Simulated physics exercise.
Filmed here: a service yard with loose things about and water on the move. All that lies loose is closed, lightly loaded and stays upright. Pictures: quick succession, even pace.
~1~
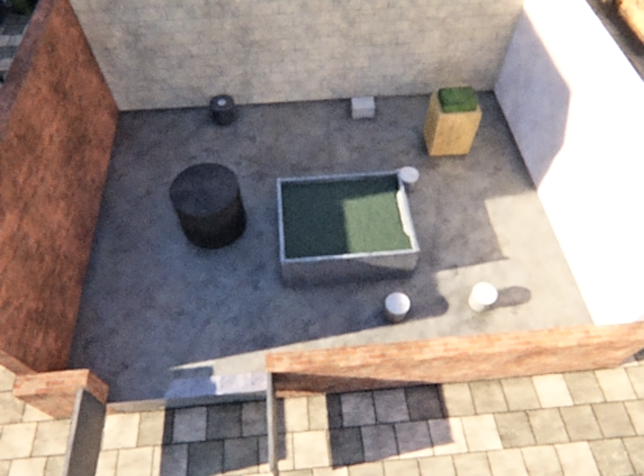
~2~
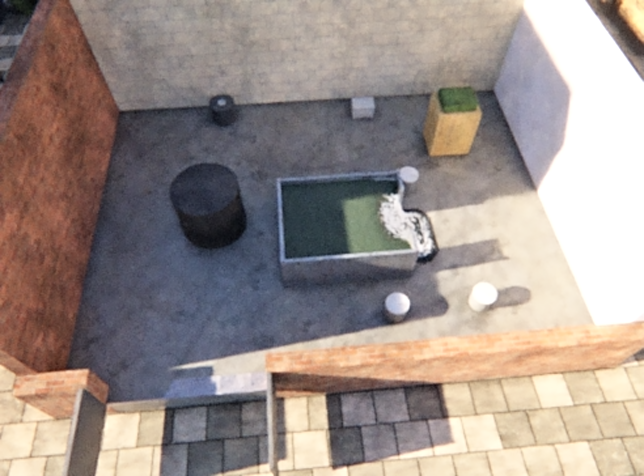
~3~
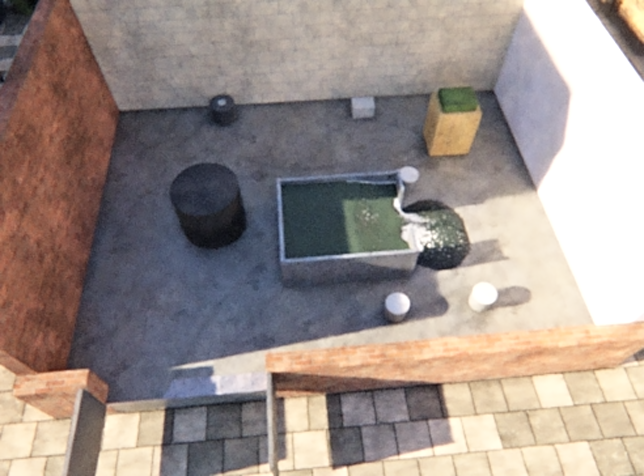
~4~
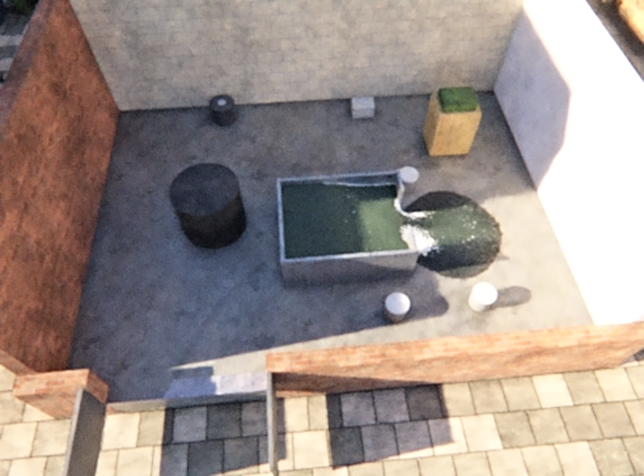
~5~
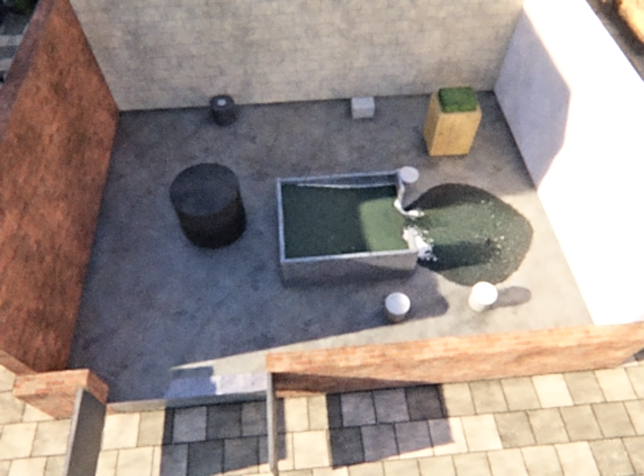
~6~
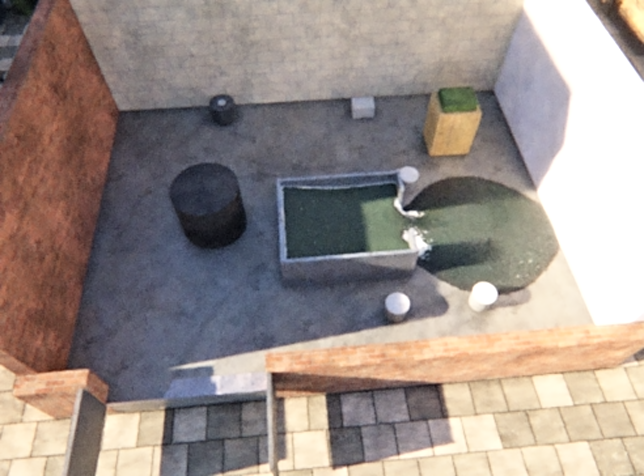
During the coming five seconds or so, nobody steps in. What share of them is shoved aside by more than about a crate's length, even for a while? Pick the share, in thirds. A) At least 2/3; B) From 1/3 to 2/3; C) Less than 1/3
C.
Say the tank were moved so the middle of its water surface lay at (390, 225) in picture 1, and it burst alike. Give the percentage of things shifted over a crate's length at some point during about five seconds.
By my reckoning, about 0 per cent.
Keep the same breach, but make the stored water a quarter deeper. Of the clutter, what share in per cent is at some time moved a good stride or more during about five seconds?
Share displaced: Approx. 0 percent.
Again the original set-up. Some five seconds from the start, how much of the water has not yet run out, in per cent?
Close to 100 %.
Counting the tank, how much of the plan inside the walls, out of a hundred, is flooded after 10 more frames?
I'd estimate around 30 percent.
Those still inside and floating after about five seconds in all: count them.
Tally: 0.
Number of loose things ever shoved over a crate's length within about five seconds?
Count: 0.
A moment on, 0 of 5 are well off their spots; 0 afloat.
Next, 0 of 5 are well off their spots; 0 afloat.
Later, 0 of 5 are well off their spots; 0 afloat.
In the end, 0 of 5 are well off their spots, and 0 have been at some point; 0 afloat.
